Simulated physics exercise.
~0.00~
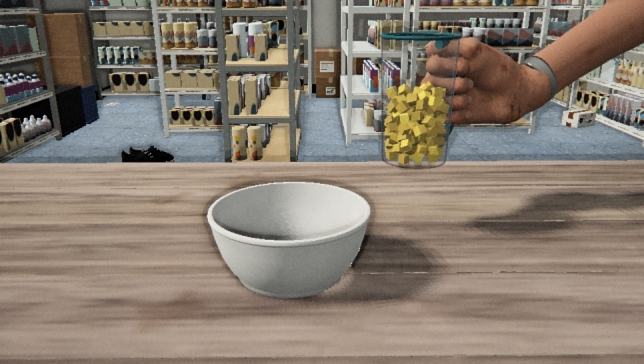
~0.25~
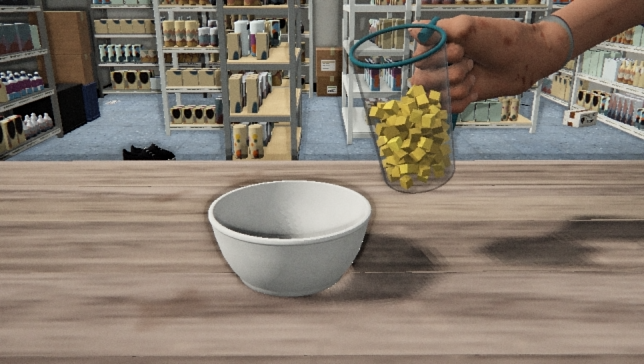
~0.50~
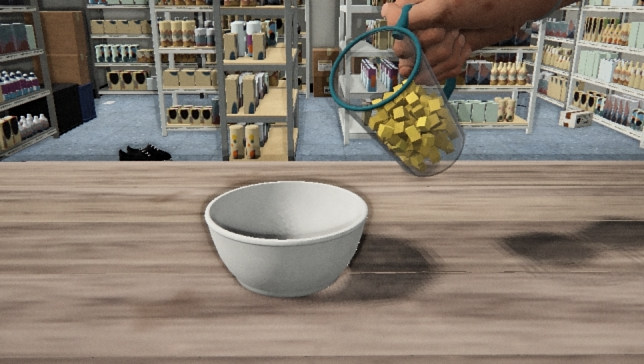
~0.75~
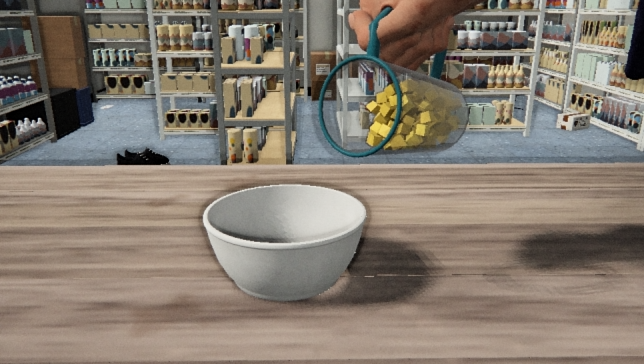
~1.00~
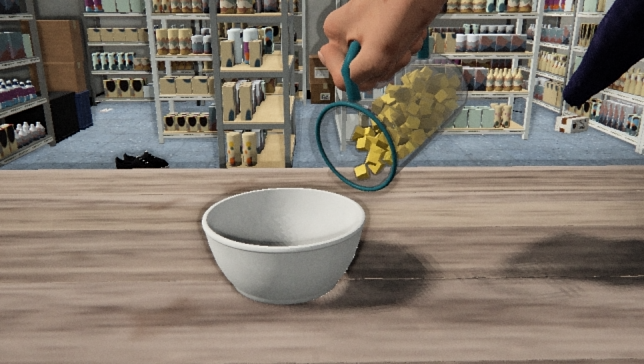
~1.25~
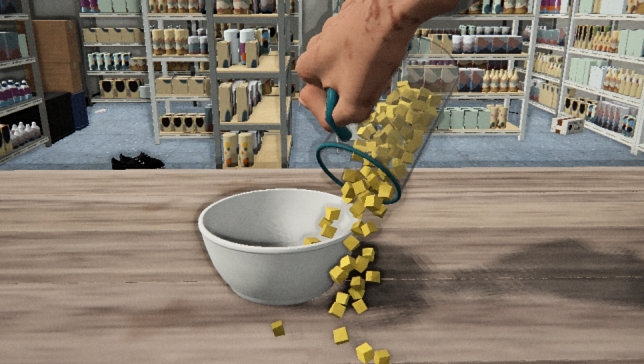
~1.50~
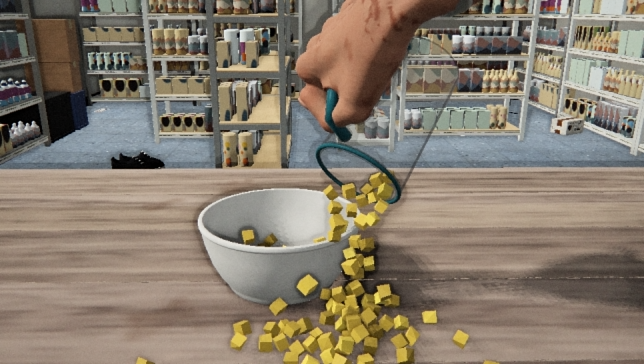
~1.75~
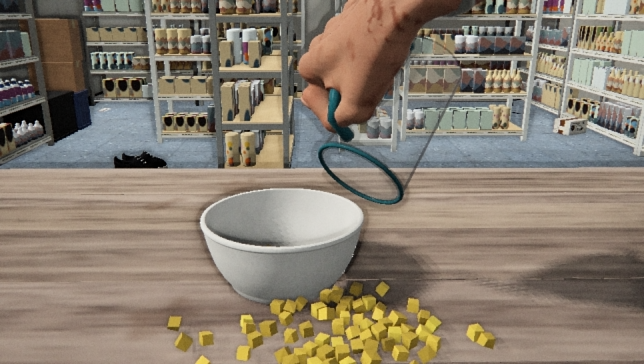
A hand tilts a clear cup of yellow cubes with a teal rim beside a white bowl on a wooden table until it points downward, and the cubes tumble out, a few entering the bowl while most spill onto the table in front, leaving the cup empty.
